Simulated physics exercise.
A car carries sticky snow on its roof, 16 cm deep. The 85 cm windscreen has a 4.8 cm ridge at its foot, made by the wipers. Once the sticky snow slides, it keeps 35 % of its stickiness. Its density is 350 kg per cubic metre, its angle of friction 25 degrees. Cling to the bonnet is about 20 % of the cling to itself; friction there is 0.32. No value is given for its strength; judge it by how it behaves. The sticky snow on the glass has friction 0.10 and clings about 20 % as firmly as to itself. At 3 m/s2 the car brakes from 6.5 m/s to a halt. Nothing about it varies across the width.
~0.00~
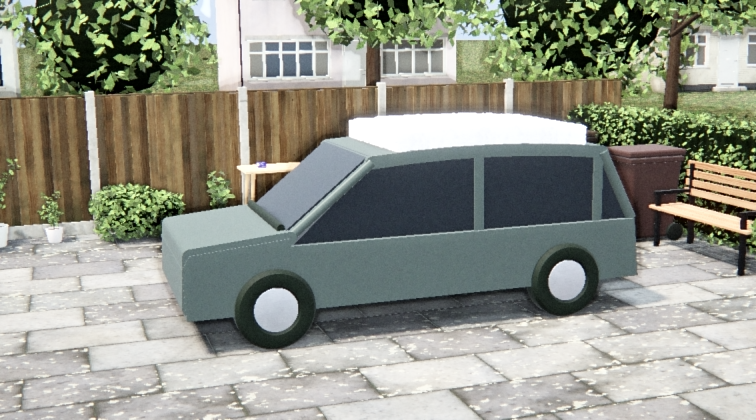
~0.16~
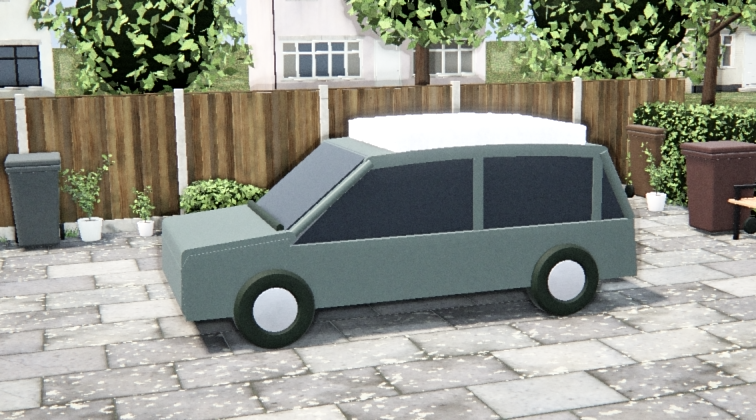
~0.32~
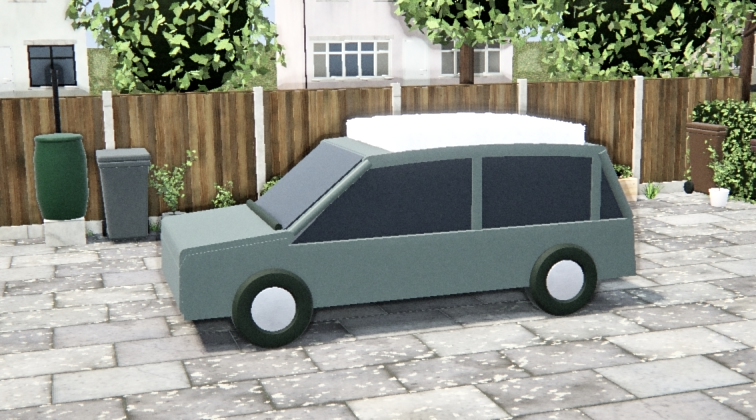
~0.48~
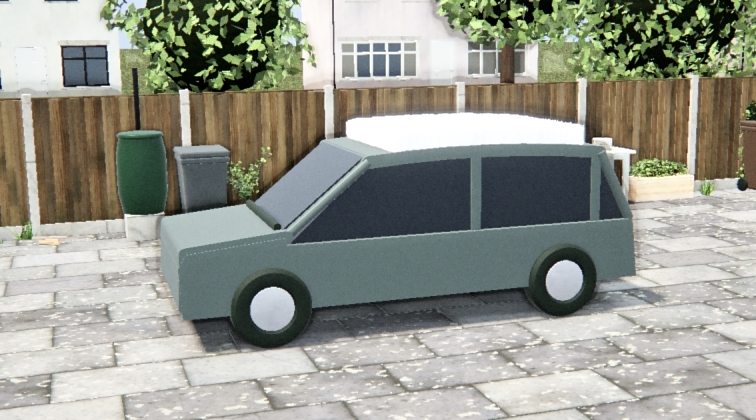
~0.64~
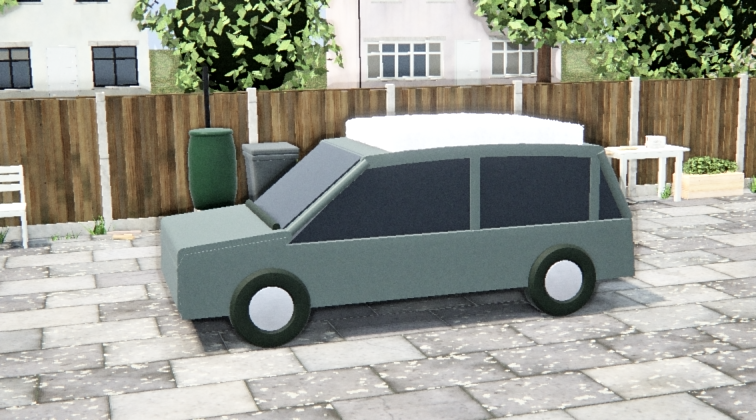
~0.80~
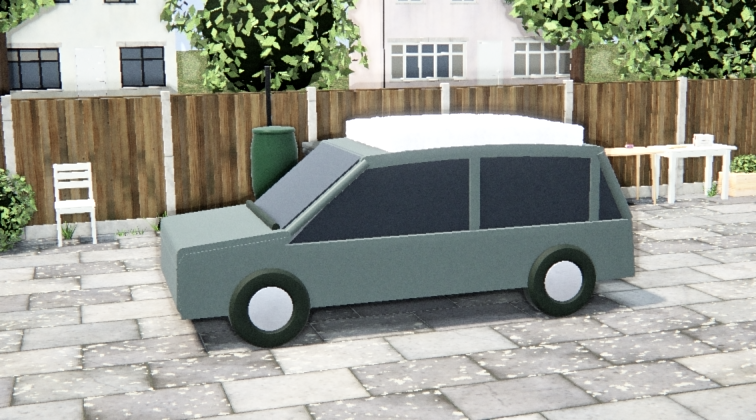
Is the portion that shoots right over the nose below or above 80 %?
The result is lower than 80 %.
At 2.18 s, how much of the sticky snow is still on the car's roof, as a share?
Reading: Around 100 %.
After 1.43 s, all of the snow is on the roof, none on the glass, none on the bonnet and none has gone off the nose.
After 2.18 s, all of the snow is on the roof, none on the glass, none on the bonnet and none has gone off the nose.
After 2.92 s, all of the snow is on the roof, none on the glass, none on the bonnet and none has gone off the nose.
After 3.67 s, all of the snow is on the roof, none on the glass, none on the bonnet and none has gone off the nose.
After 3.77 s, at the end, all of the snow is on the roof, none on the glass, none on the bonnet and none has gone off the nose.
